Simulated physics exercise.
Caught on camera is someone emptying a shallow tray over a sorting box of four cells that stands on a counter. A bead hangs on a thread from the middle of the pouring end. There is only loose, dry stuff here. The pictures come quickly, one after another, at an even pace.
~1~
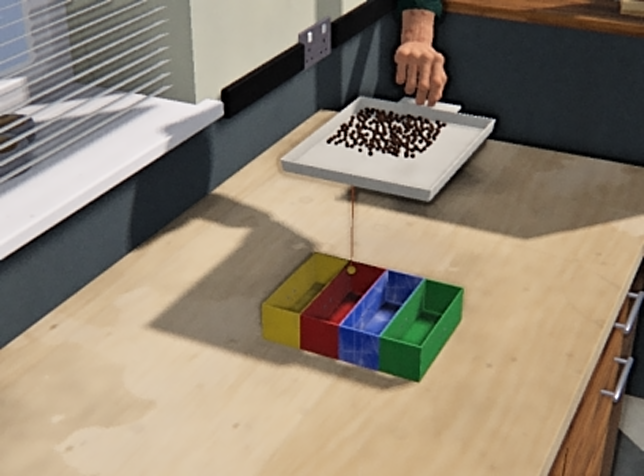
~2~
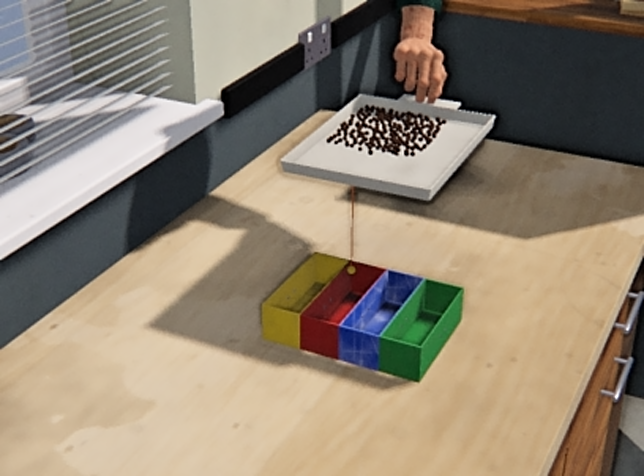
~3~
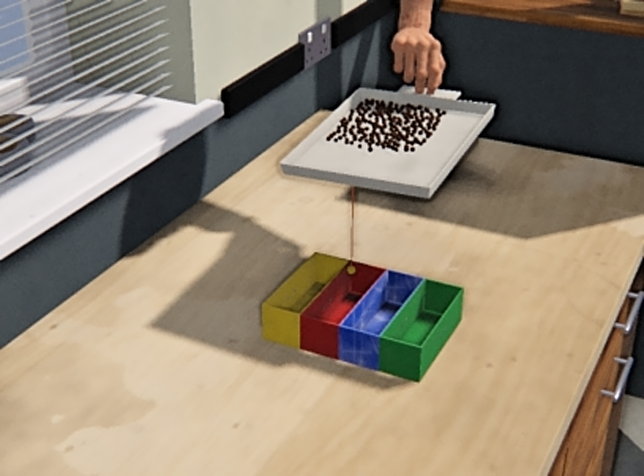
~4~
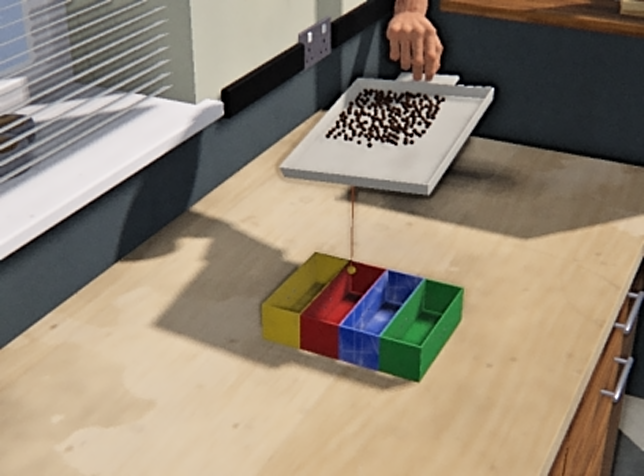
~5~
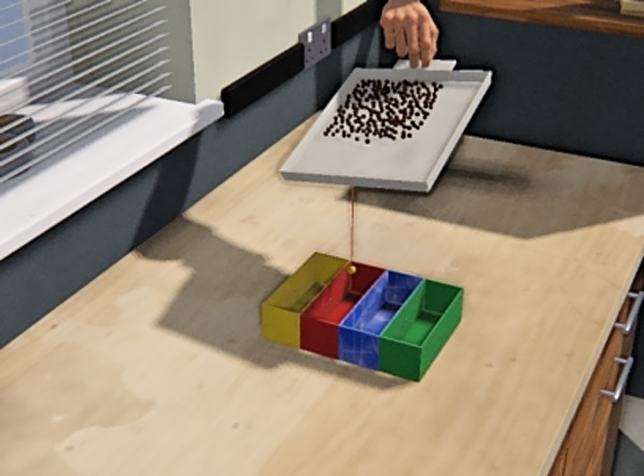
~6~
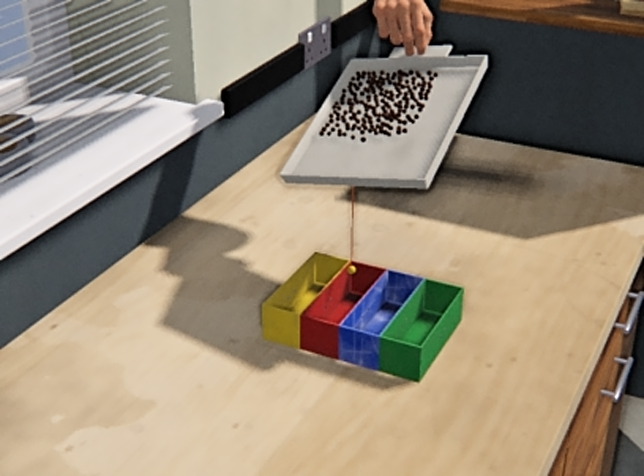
A pale wooden counter in a kitchen-like room, with a window blind at left, is seen from above by a still camera. A hand holds the far side of a light grey tray of small dark brown pieces, above and beyond a box with yellow, red, blue and green cells. The hand raises that side, steepening the tray toward the box, and the pieces begin shifting down its surface.
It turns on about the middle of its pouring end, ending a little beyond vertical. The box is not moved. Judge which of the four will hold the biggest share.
I would say the yellow cell.
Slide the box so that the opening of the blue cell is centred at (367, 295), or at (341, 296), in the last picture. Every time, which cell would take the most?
First try: The yellow one. Second try: The cell in yellow.
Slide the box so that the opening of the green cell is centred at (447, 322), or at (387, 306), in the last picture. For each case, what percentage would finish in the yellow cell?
You'd get 0 in a hundred the first time and 70 in a hundred the second.
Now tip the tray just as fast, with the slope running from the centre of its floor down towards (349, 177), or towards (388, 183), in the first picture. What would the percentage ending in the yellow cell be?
The first try gives close to 40 percent; the next gives 0 percent.
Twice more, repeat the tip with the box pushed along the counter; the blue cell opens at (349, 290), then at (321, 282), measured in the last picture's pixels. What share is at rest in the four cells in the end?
In order, about 90 and 100 in a hundred.
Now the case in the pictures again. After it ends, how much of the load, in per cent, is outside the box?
Somewhere around 70 in a hundred.
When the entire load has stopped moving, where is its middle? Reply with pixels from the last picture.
Close to (263, 308) in the last view.
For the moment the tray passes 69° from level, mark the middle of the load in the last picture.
Check around (300, 189) in the last picture.
Soon, tray tipped steeply; about two thirds on the tray; a stray few in the yellow cell; about a third falling or outside the box.
A while on, tray tipped past a quarter turn; about a quarter on the tray; a small part in the yellow cell; about two thirds falling or outside the box.
Towards the end, tray tipped past a quarter turn; about a quarter in the yellow cell; about two thirds falling or outside the box.
Finally, tray tipped past a quarter turn; about a quarter in the yellow cell; none in the green cell; none in the blue cell; none in the red cell; about two thirds outside the box.
